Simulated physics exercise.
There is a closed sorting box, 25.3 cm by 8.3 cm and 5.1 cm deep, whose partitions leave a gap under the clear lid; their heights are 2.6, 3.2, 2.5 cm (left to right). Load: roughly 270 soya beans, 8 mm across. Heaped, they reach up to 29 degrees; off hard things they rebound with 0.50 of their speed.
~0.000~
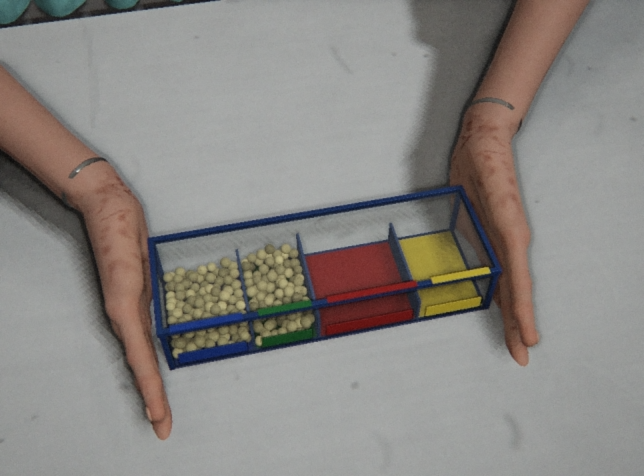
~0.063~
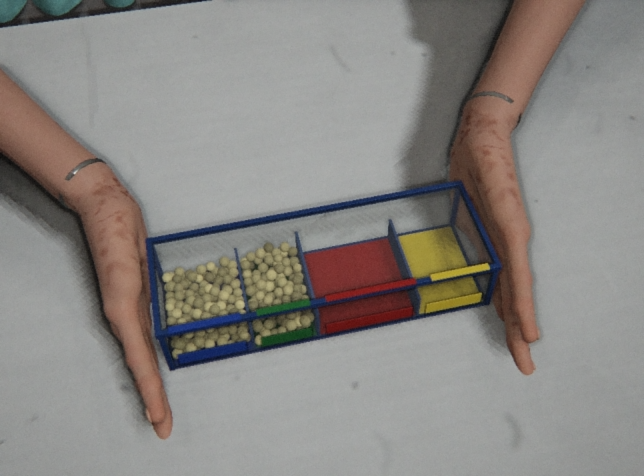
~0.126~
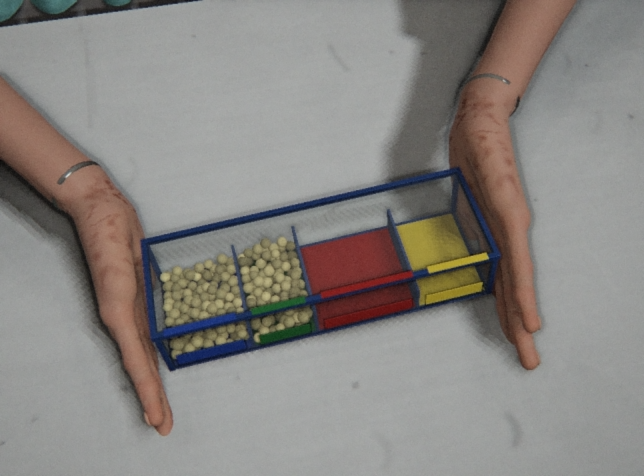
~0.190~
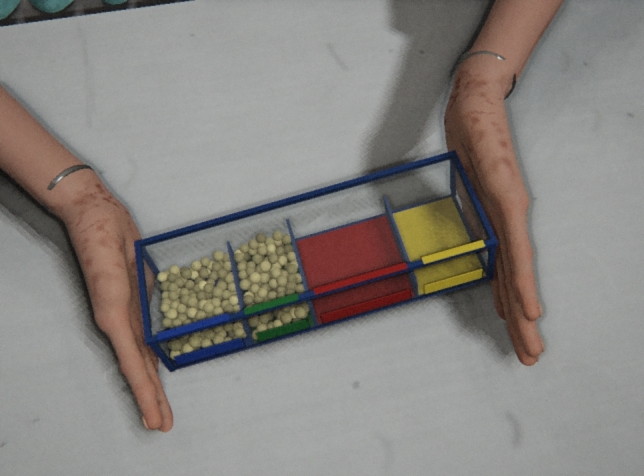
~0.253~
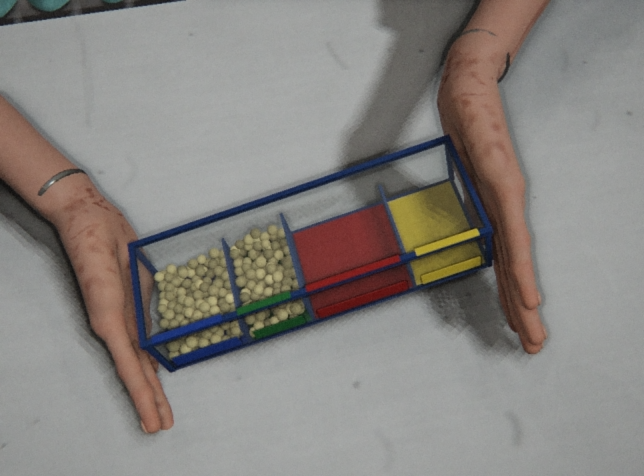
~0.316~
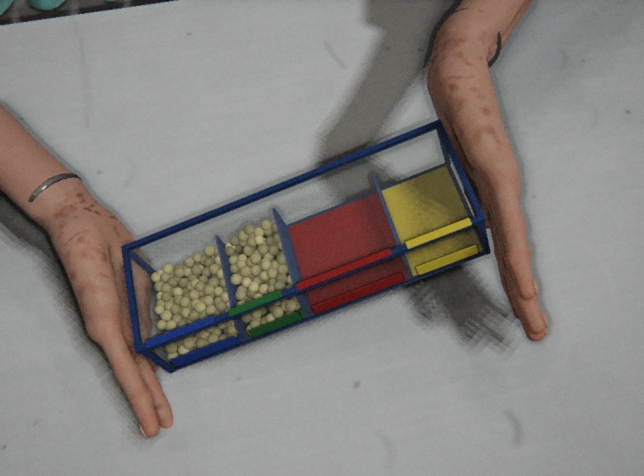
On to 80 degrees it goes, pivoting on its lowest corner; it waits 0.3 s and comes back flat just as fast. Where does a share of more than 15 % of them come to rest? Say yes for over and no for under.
Red: No; blue: Yes; green: Yes; yellow: No.
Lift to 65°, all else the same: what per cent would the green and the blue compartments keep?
Shares: Green 40, blue 60, in per cent.
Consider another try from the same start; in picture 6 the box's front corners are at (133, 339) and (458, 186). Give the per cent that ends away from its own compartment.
Roughly 15 per cent.
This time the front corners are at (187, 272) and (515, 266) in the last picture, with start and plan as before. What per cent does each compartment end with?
Red = 5 %, blue = 25 %, green = 35 %, yellow = 35 %.
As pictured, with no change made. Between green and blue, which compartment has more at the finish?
Answer: Blue.
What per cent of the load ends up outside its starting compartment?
Around 10 per cent.
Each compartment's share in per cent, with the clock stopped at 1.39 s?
The split is red at 0, blue at 65, green at 35 and yellow at 0 per cent.
Then, at 1.39 s, tilt 80 degrees; blue 65 %, green 35 %.
After 2.11 s, tilt 40 degrees; blue 65 %, green 35 %.
After 2.85 s, tilt 0 degrees; blue 65 %, green 35 %.
In the end, at 3.2 s, red 0 %, blue 65 %, green 35 %, yellow 0 %.
